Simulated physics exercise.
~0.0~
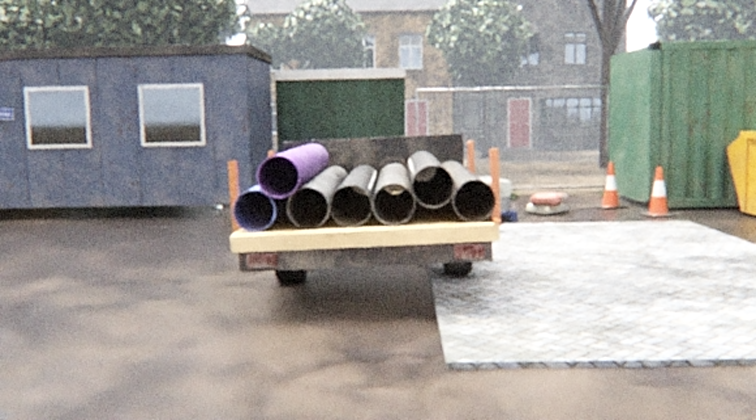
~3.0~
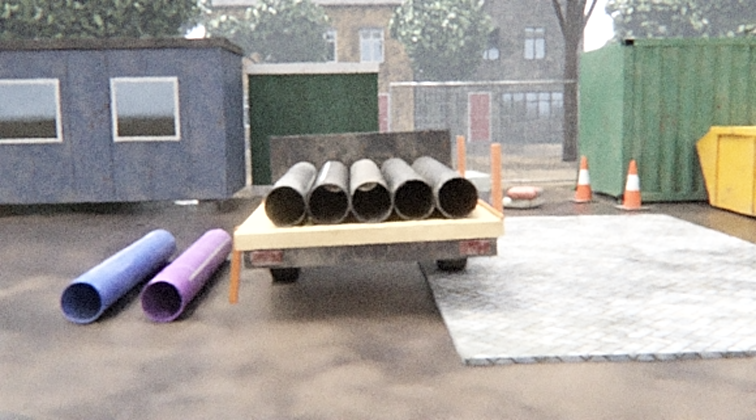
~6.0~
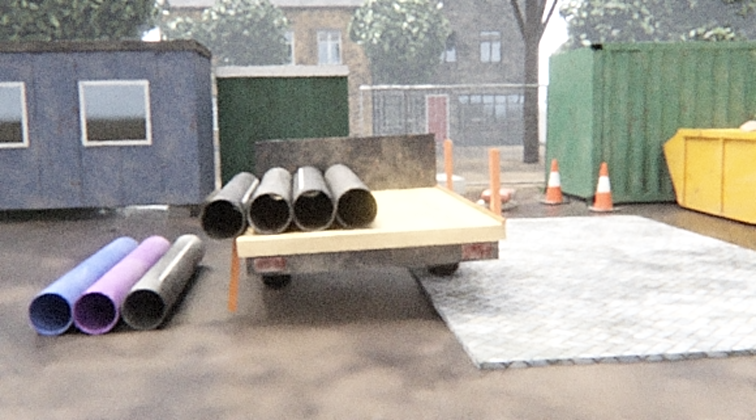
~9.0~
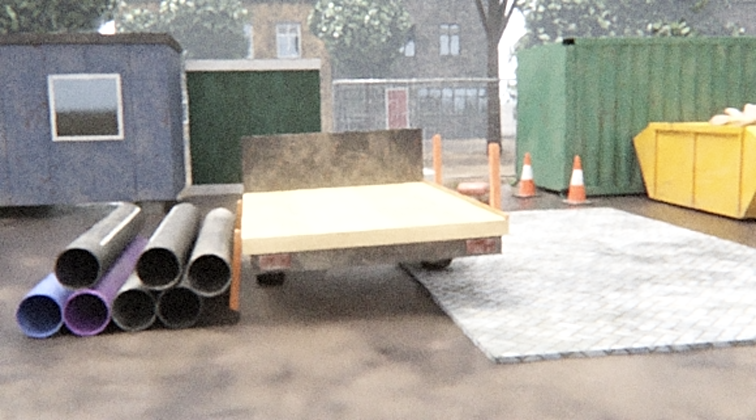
A flatbed trailer stood in a yard with seven pipes on its deck, until the left posts dropped and the blue and purple pipes rolled off that side, followed by the black ones, leaving the deck empty beside a heap of pipes.
